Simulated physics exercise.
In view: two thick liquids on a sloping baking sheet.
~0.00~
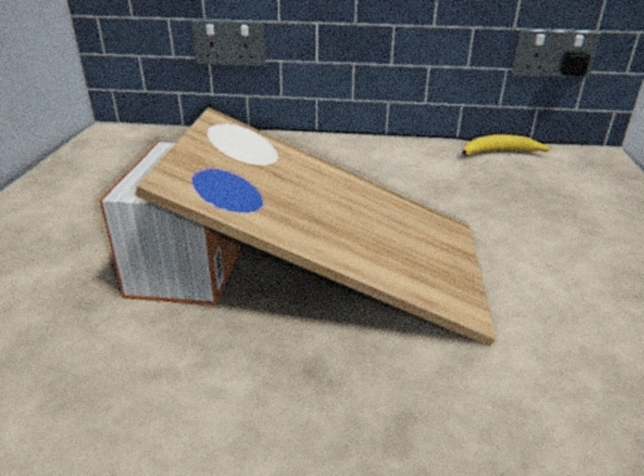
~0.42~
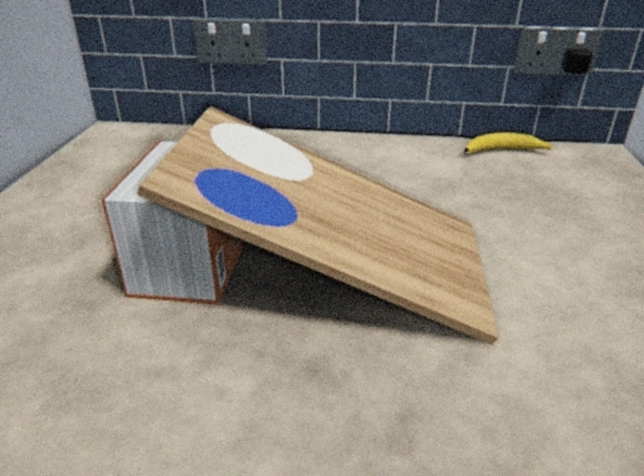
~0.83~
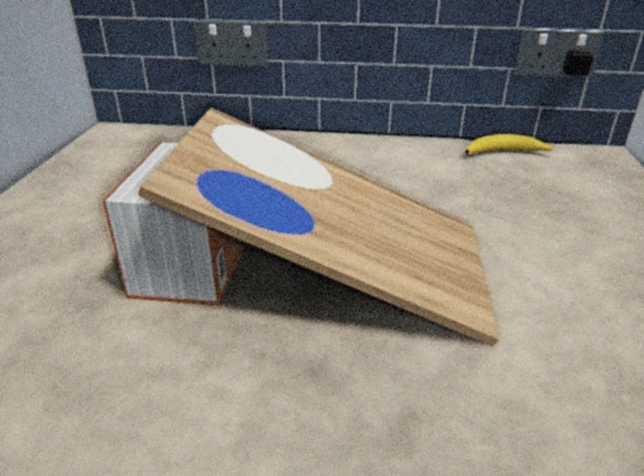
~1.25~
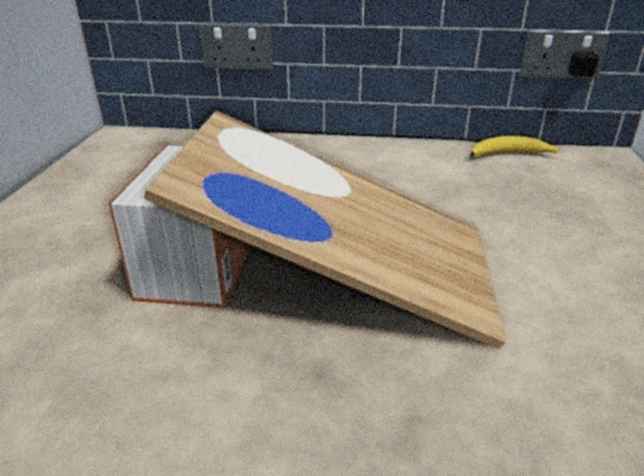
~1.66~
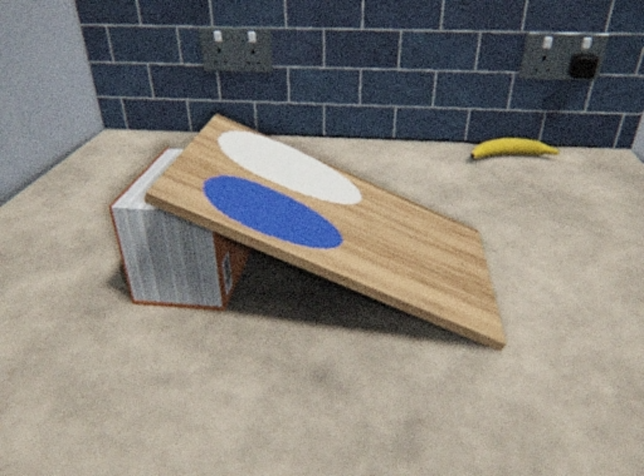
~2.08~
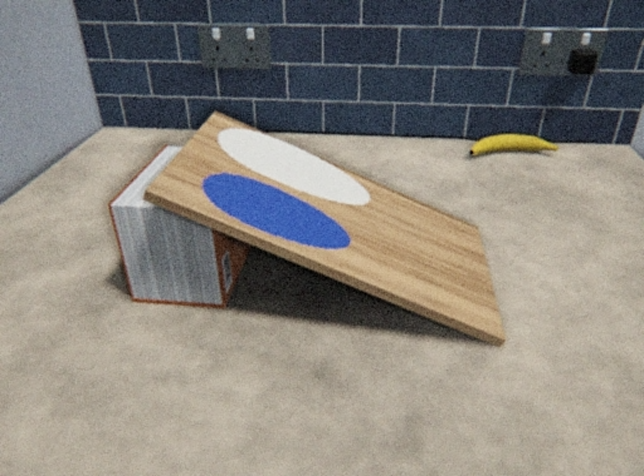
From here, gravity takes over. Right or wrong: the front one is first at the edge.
Wrong.
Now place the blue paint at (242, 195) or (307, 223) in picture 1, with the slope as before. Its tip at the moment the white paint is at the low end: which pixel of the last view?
First start: (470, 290). Second start: (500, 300).
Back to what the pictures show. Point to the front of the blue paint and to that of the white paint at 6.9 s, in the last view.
(404, 264) and (430, 224).
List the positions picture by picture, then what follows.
Tip of the blue paint a quarter of the way down; tip of the white paint (268, 154) a quarter of the way down, in the first picture.
Tip of the blue paint (286, 212) a quarter of the way down; tip of the white paint half way down, in the second picture.
Tip of the blue paint half way down; tip of the white paint (323, 177) half way down, in the third picture.
Tip of the blue paint (323, 230) half way down; tip of the white paint half way down, in the fourth picture.
Tip of the blue paint half way down; tip of the white paint (355, 194) half way down, in the fifth picture.
Tip of the blue paint (343, 238) half way down; tip of the white paint half way down, in the sixth picture.
After 6.9 s, the blue paint is three quarters of the way down; the white paint is three quarters of the way down.
After 11.1 s, the blue paint is three quarters of the way down; the white paint is close to the edge.
After 14.4 s, the blue paint is three quarters of the way down; the white paint is at the low edge.
